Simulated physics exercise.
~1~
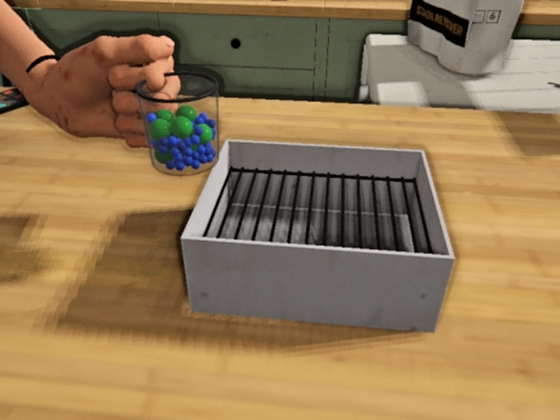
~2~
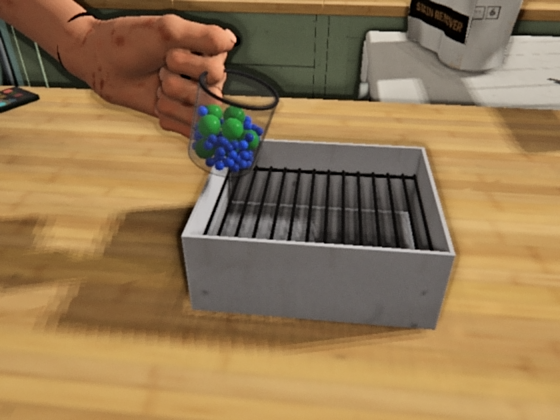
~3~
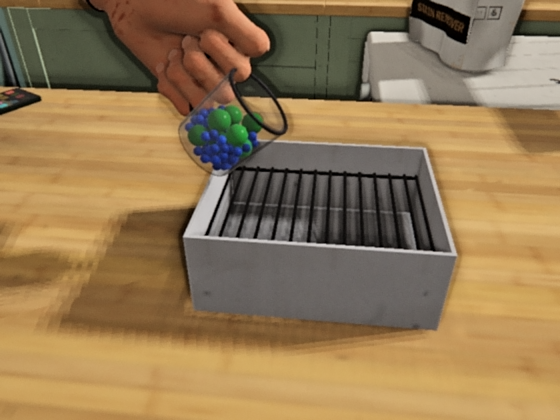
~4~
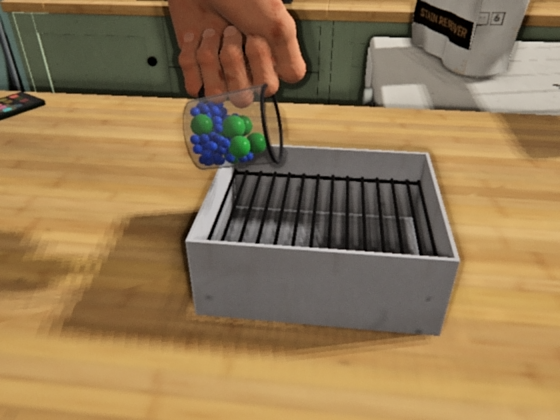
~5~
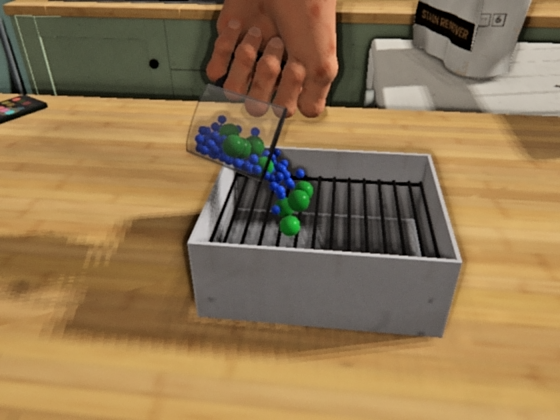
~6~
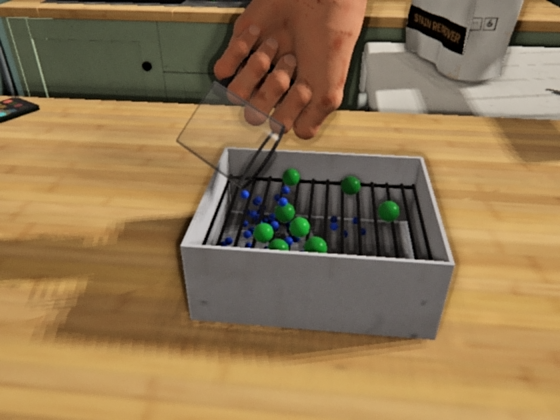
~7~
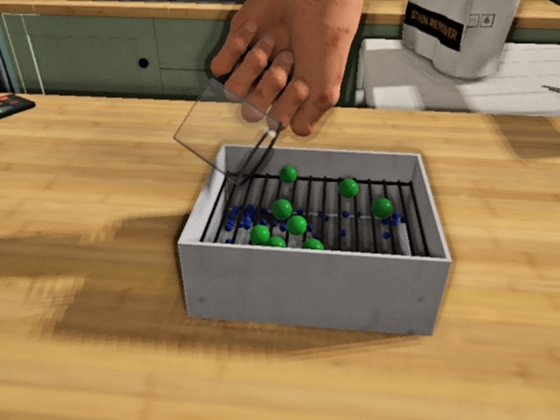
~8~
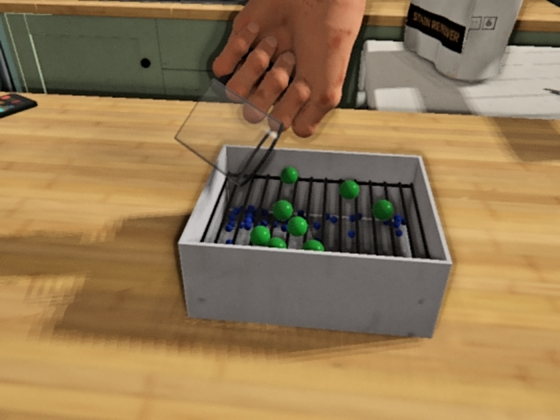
On a wooden counter in a kitchen, a hand holds a clear cup of small blue balls and larger green balls beside a gray, open-topped box with a row of dark wires across it. The hand moves the cup right and tips it over the box's left side. As the cup tilts further, blue and green balls spill together onto the wires. The hand turns the cup over until it is empty, and the green balls spread across the rack while the blue ones slip between the wires. At the end, the green balls rest on top, with the blue ones lying below.
